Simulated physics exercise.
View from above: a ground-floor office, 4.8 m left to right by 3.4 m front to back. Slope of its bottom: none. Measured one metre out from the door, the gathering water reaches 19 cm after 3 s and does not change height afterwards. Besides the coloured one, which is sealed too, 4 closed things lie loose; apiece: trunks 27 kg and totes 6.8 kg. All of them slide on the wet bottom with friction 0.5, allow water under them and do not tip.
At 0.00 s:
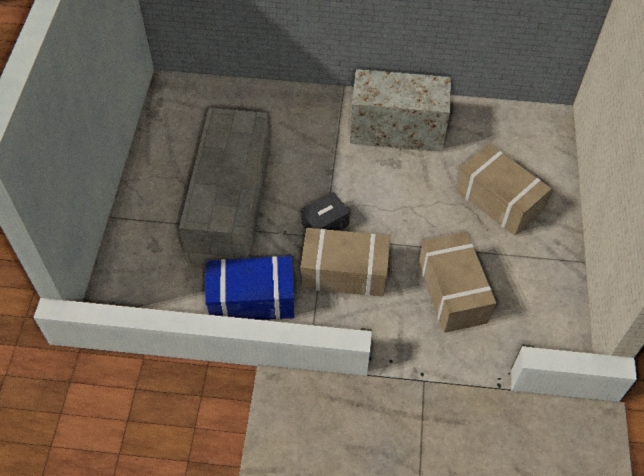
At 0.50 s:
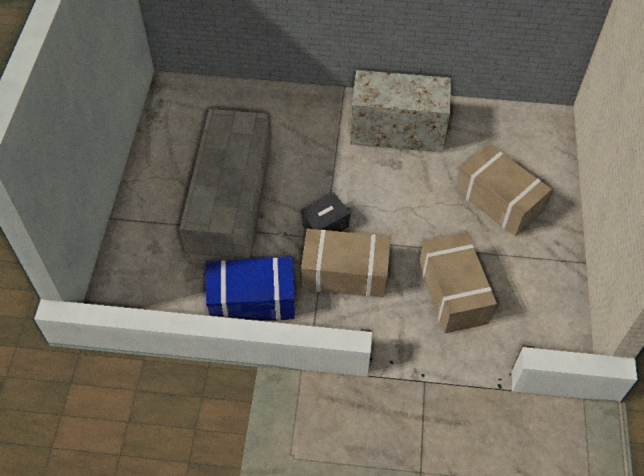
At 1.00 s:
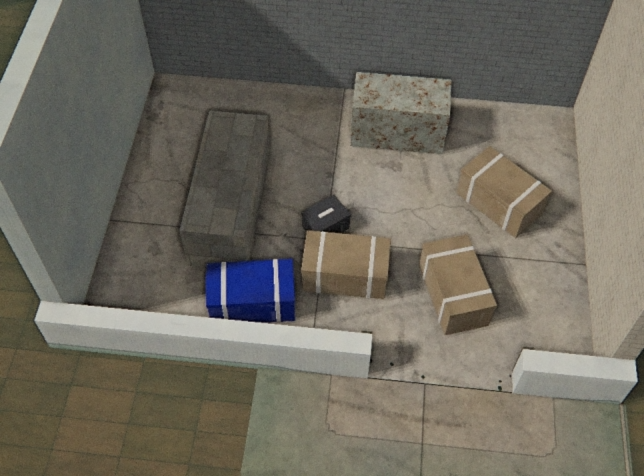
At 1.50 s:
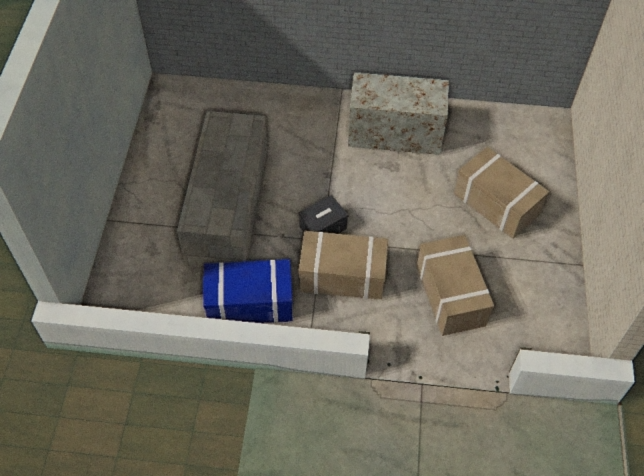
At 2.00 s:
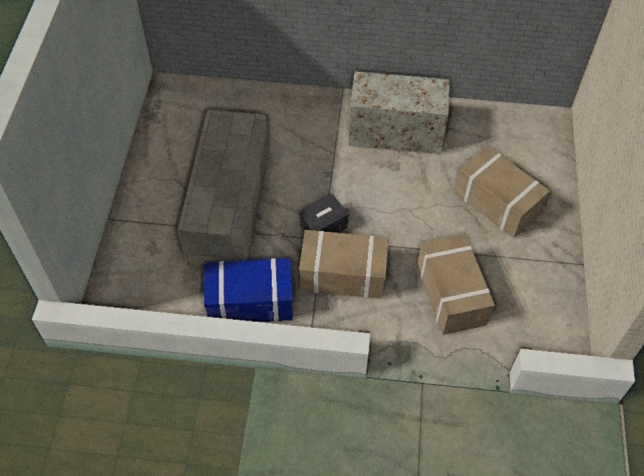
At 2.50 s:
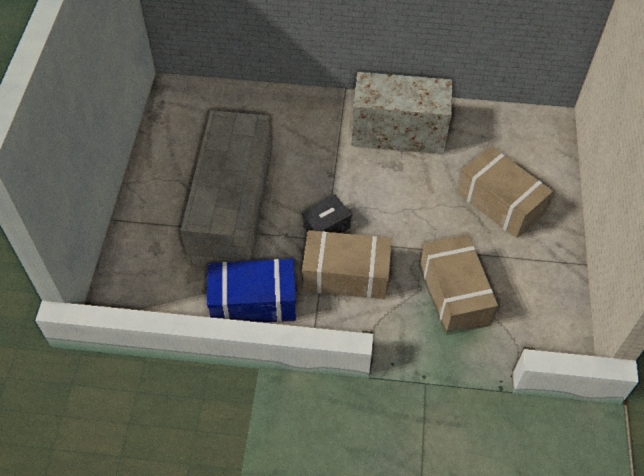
In a ground-floor office seen from above, greenish water spread across the ground outside and crept in through the doorway, while the blue trunk and the tan boxes stayed where they were.
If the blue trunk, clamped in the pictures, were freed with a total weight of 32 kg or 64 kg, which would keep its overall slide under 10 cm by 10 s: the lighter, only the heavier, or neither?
Looks to me like the light option works.
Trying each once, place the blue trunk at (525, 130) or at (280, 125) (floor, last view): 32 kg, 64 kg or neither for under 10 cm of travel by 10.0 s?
The first try gives success with heavier only; the second gives success with heavier only.
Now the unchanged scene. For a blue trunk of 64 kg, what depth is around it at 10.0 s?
Close to 5 cm deep.
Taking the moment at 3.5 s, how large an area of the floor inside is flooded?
Wet: Near 3.0 m2.
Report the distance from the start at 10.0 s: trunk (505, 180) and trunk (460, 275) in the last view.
120 cm, 200 cm.
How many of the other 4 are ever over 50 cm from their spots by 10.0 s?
Result: 4.
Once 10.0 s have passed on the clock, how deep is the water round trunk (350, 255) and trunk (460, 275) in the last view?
Some 8 cm at the first, some 16 cm at the second.
After 3.5 s the blue trunk would be 0 cm from its start with 32 kg and 0 cm from its start with 64 kg; 0 cm of water round it then.
After 4.5 s the blue trunk would be 0 cm from its start with 32 kg and 0 cm from its start with 64 kg; 3 cm of water round it then.
After 7.0 s the blue trunk would be 0 cm from its start with 32 kg and 0 cm from its start with 64 kg; 3 cm of water round it then.
After 10.0 s the blue trunk would be 0 cm from its start with 32 kg and 0 cm from its start with 64 kg; 5 cm of water round it then.
